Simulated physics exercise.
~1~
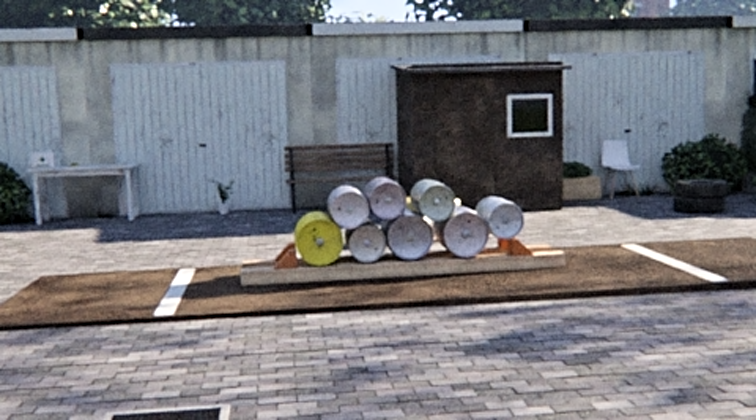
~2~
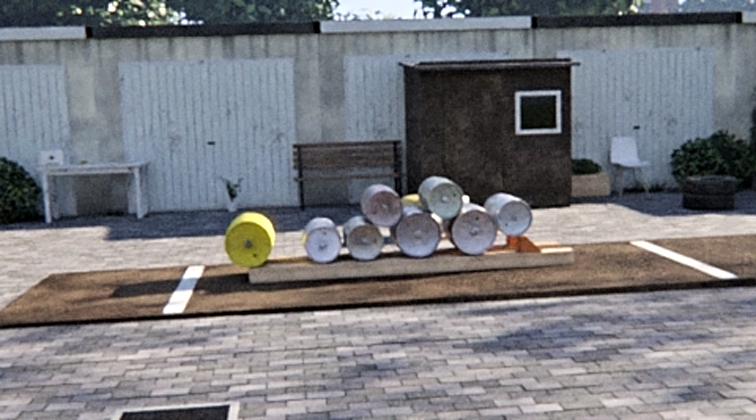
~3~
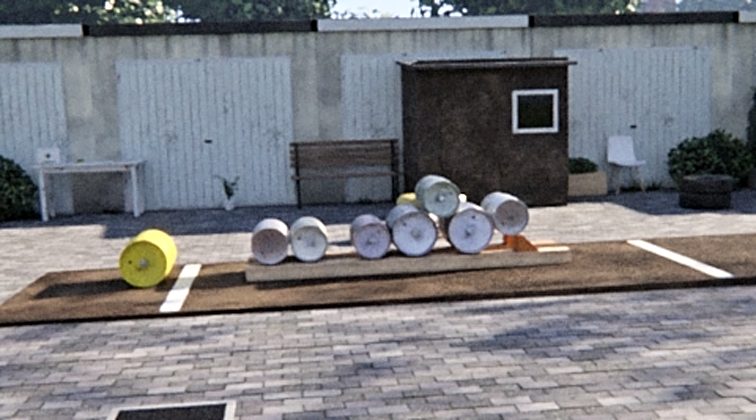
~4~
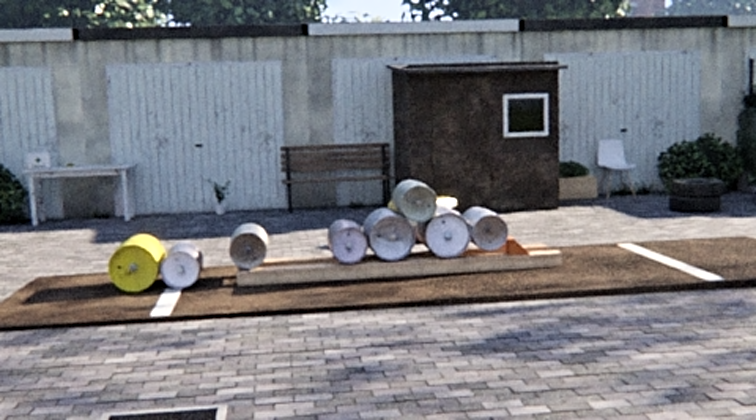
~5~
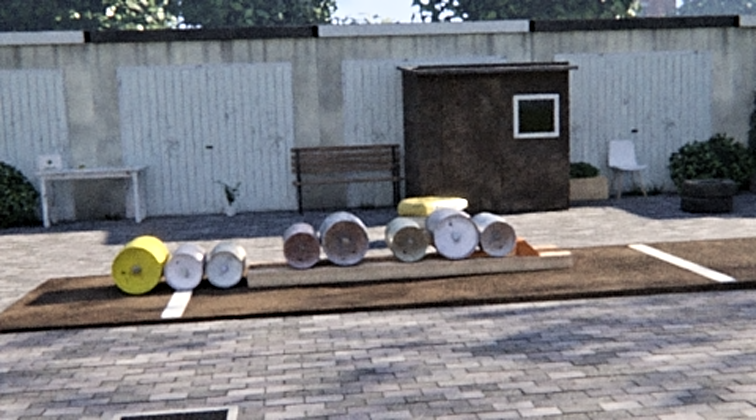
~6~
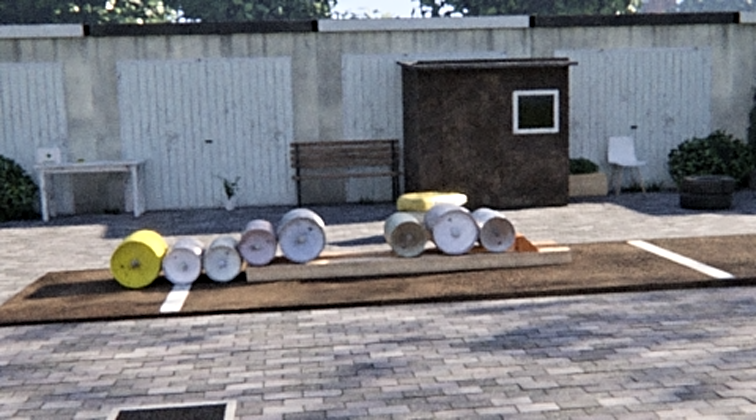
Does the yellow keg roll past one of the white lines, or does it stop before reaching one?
It rolls past the white line on the left and comes to rest on the soil beyond it.
